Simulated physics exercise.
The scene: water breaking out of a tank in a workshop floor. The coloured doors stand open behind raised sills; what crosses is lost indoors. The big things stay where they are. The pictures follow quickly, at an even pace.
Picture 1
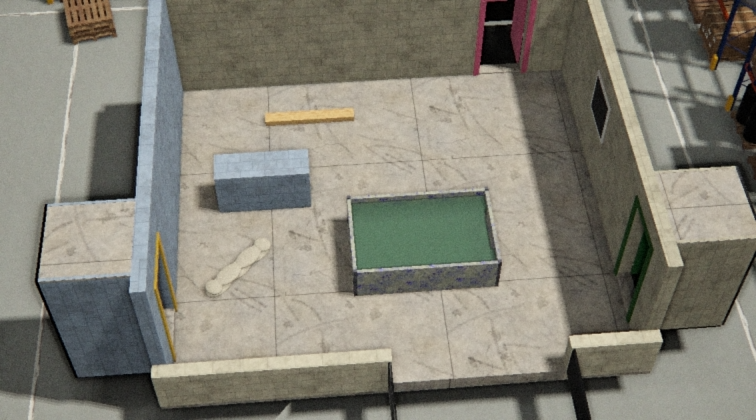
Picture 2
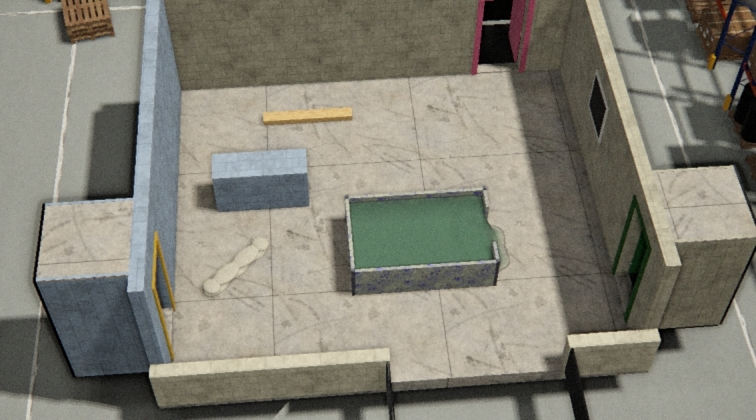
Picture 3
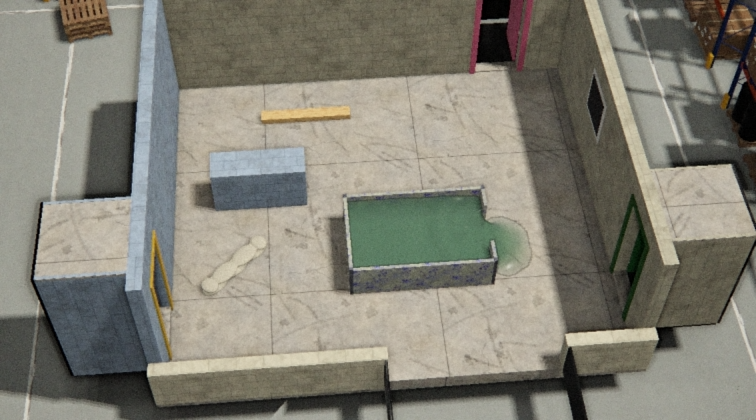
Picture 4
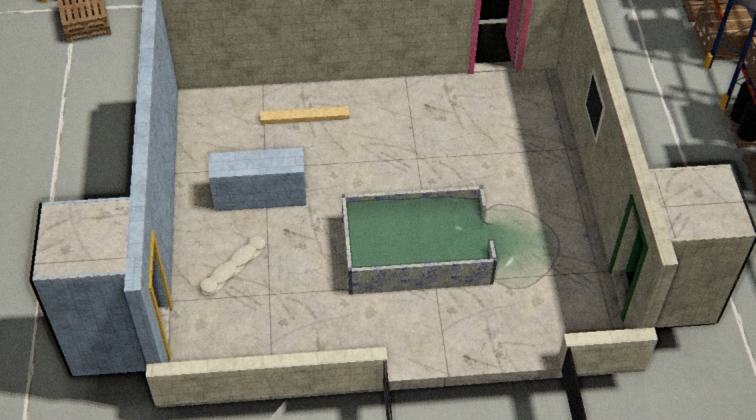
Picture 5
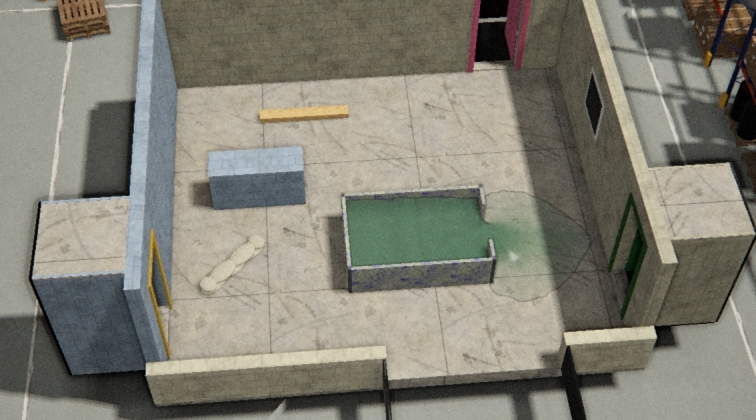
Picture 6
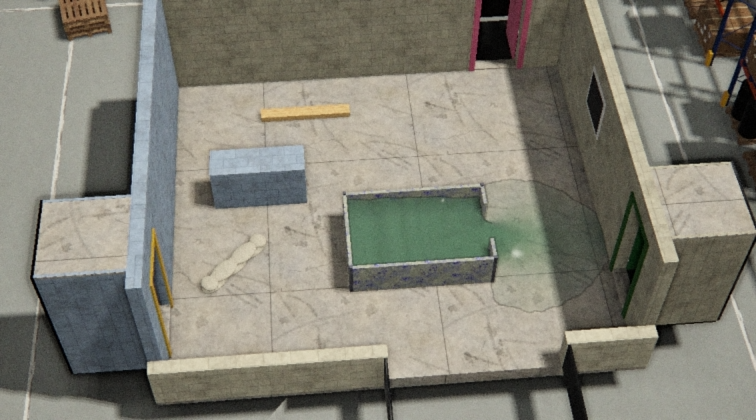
Green water broke out through a gap in the right side of an open tank and spread in a widening, thinning pool across the pale floor toward the right wall.
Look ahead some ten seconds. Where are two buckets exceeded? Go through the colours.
In the end: The yellow door admits no more than that; the green door lets in a lot; the pink door lets in a lot.
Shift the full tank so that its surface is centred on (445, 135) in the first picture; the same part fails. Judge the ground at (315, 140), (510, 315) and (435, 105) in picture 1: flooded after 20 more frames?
In turn: Free of water, covered, covered.
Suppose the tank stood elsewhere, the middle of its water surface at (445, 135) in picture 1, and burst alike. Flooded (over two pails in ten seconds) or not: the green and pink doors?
My reading: Green door keeps below it; pink door floods.
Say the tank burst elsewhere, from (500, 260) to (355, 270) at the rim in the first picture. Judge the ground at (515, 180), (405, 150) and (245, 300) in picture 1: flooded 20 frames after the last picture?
As listed: Free of water, not flooded, flooded.
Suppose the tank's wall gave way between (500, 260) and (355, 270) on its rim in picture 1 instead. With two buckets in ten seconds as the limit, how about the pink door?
My reading: The pink one is under.
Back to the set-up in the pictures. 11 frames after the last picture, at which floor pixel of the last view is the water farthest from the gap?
Around (557, 76).
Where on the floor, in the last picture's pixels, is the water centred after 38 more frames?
At about (474, 224).
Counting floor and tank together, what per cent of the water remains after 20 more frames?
Close to 96 %.
A moment on, water covers 15 % of the floor; the yellow door not reached, the green door under two buckets in, the pink door not reached.
Next, water covers 20 % of the floor; the yellow door not reached, the green door over two buckets in, the pink door not reached.
Then, water covers 30 % of the floor; the yellow door not reached, the green door over two buckets in, the pink door under two buckets in.
Later, water covers 55 % of the floor; the yellow door not reached, the green door far over two buckets in, the pink door far over two buckets in.
In the end, water covers 80 % of the floor; the yellow door wet at the sill, nothing in, the green door far over two buckets in, the pink door far over two buckets in.
